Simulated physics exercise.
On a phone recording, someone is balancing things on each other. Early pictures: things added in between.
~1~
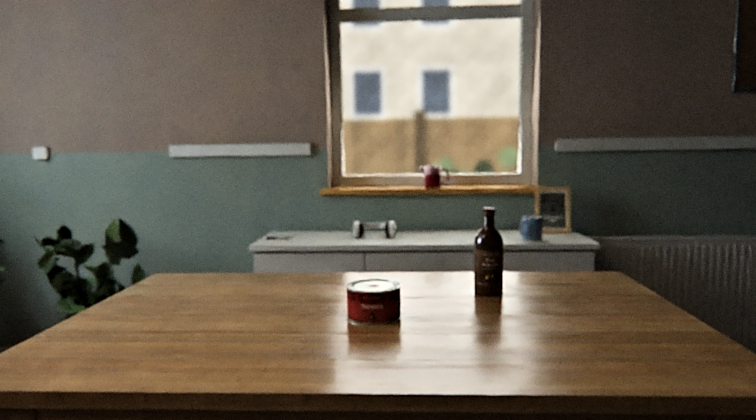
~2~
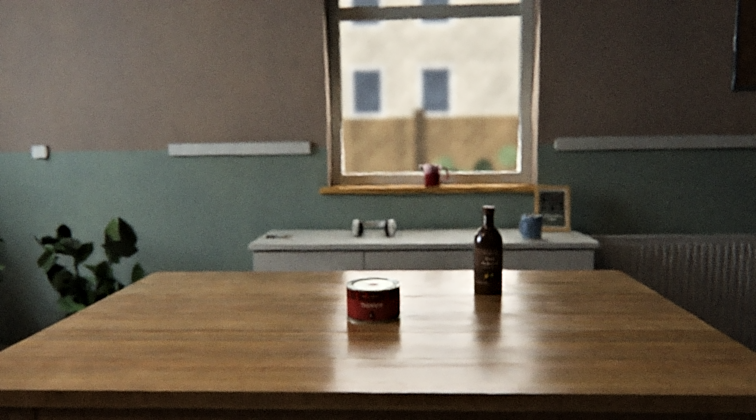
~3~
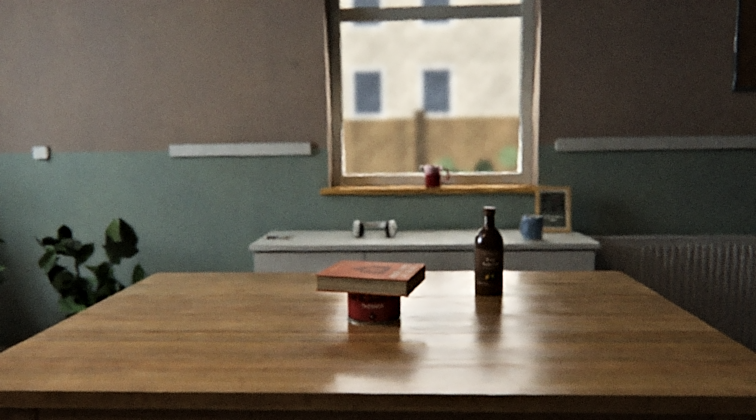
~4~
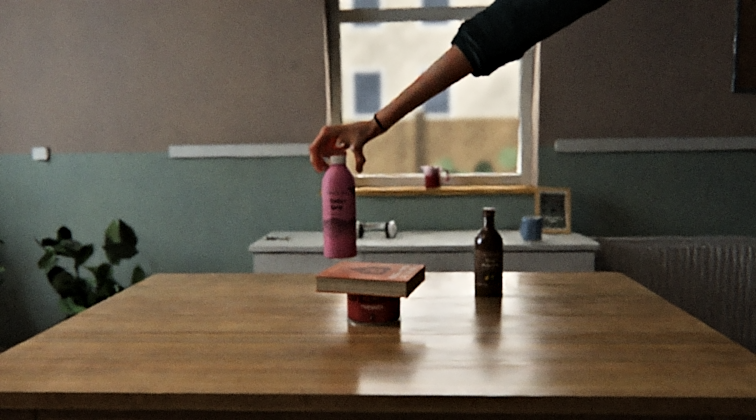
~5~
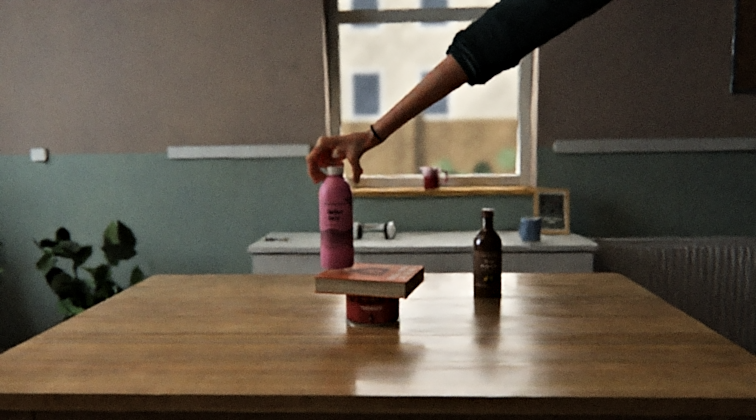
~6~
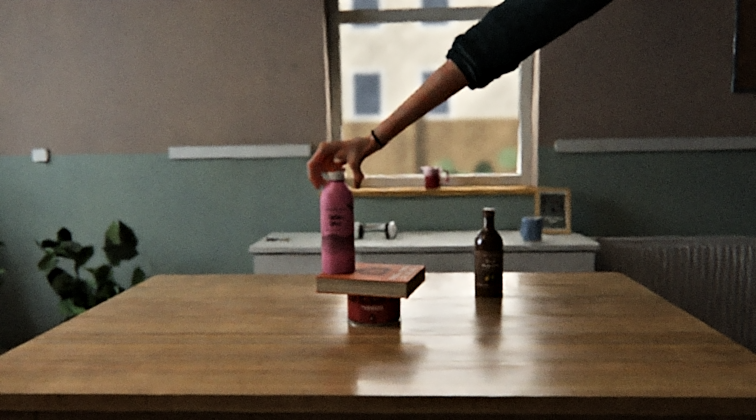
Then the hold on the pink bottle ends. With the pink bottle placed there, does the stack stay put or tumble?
It stays put.
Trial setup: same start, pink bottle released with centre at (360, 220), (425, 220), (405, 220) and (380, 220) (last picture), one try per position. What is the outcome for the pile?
Attempt one, the pile survives; attempt two, it falls over; attempt three, it survives; attempt four, it survives.
Then, 0.20 s on from there, no change.
Then, 0.40 s on from there, pink bottle resting near (337, 222).
In the end, all 4 unmoved. At the end, from the last picture's camera, pink bottle near (336, 223). The pile stays up.
